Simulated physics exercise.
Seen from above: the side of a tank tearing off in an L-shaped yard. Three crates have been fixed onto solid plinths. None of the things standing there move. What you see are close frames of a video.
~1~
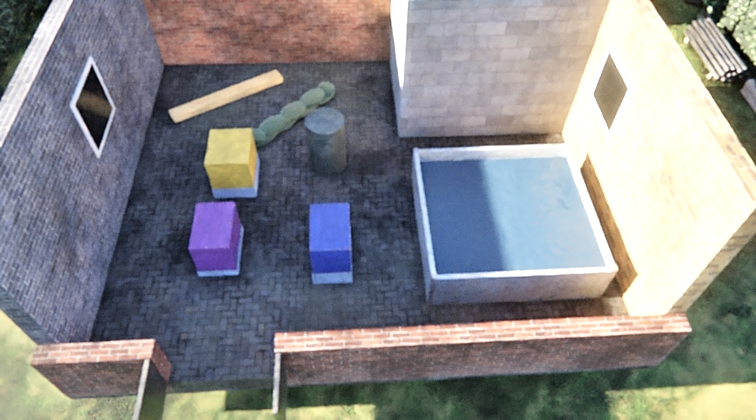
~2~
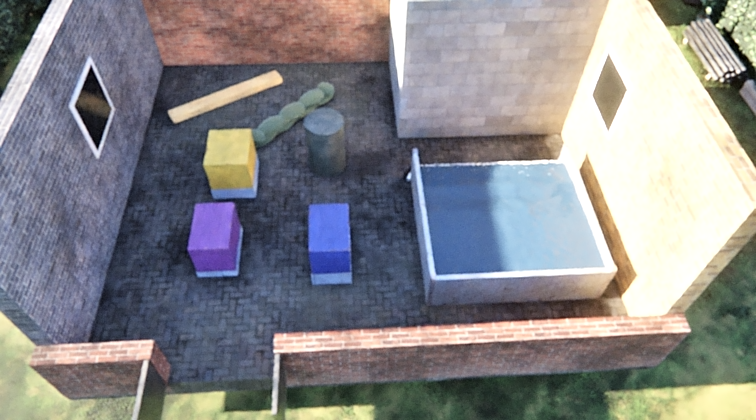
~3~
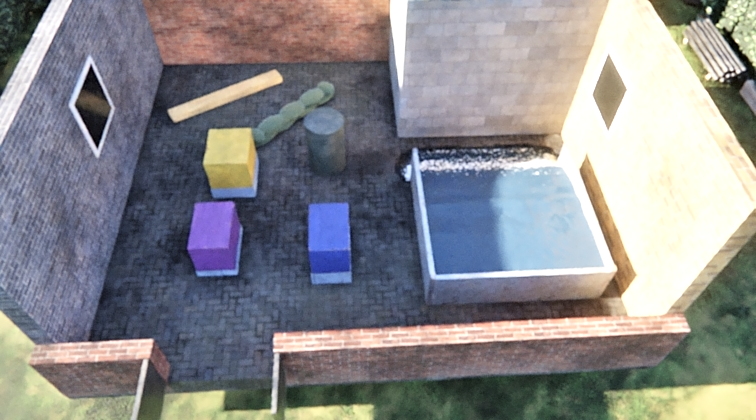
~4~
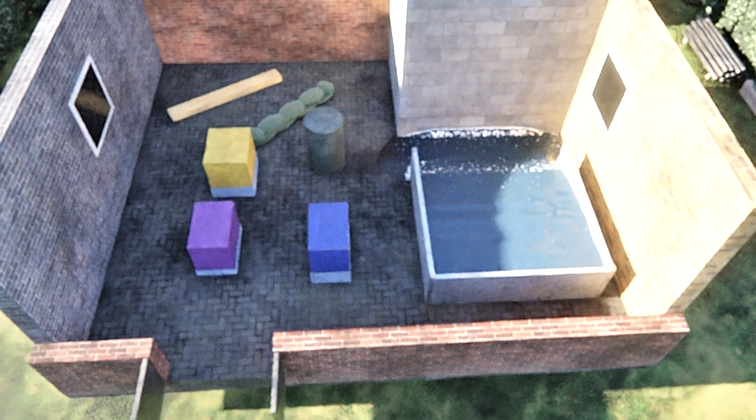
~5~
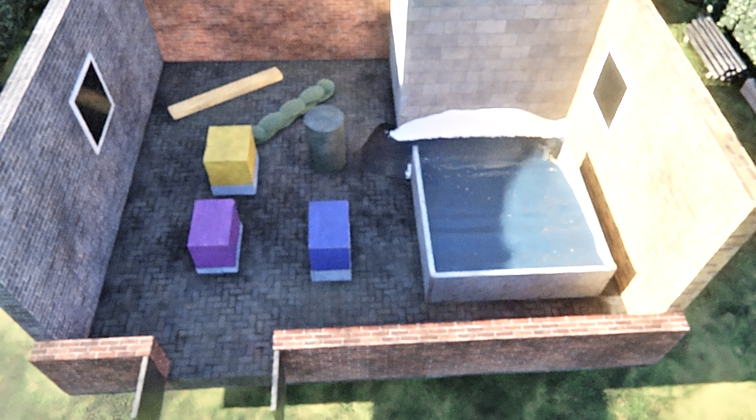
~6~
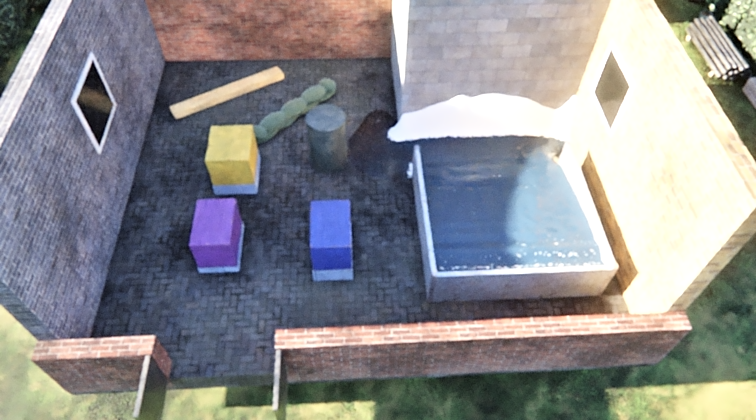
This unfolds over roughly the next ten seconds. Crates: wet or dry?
Yellow crate, dry; purple crate, wet; blue crate, dry.
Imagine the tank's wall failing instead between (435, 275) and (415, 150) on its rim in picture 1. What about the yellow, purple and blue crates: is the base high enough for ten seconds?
The yellow crate is reached; the purple crate is reached; the blue crate is reached.
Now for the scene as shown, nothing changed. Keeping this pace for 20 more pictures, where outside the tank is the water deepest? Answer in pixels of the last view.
That would be (628, 340).
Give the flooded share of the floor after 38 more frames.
My estimate is near 80 per cent.
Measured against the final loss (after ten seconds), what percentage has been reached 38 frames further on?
Somewhere around 45 per cent, I'd say.
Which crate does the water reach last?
My pick is the purple crate.
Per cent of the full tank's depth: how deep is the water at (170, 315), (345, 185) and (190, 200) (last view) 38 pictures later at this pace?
My figures are about 4, 10 and 2 percent.
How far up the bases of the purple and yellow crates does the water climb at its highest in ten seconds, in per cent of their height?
The first reaches around 160 in a hundred, the second around 50.
A moment on, water covers 15 % of the floor; the yellow crate not reached, the purple crate not reached, the blue crate not reached.
Next, water covers 25 % of the floor; the yellow crate water round its plinth, the purple crate not reached, the blue crate water round its plinth.
Then, water covers 55 % of the floor; the yellow crate water round its plinth, the purple crate water round its plinth, the blue crate water round its plinth.
Later, water covers 80 % of the floor; the yellow crate water round its plinth, the purple crate water round its plinth, the blue crate water round its plinth.
In the end, water covers 95 % of the floor; the yellow crate stayed above the water, the purple crate was topped, the blue crate stayed above the water.
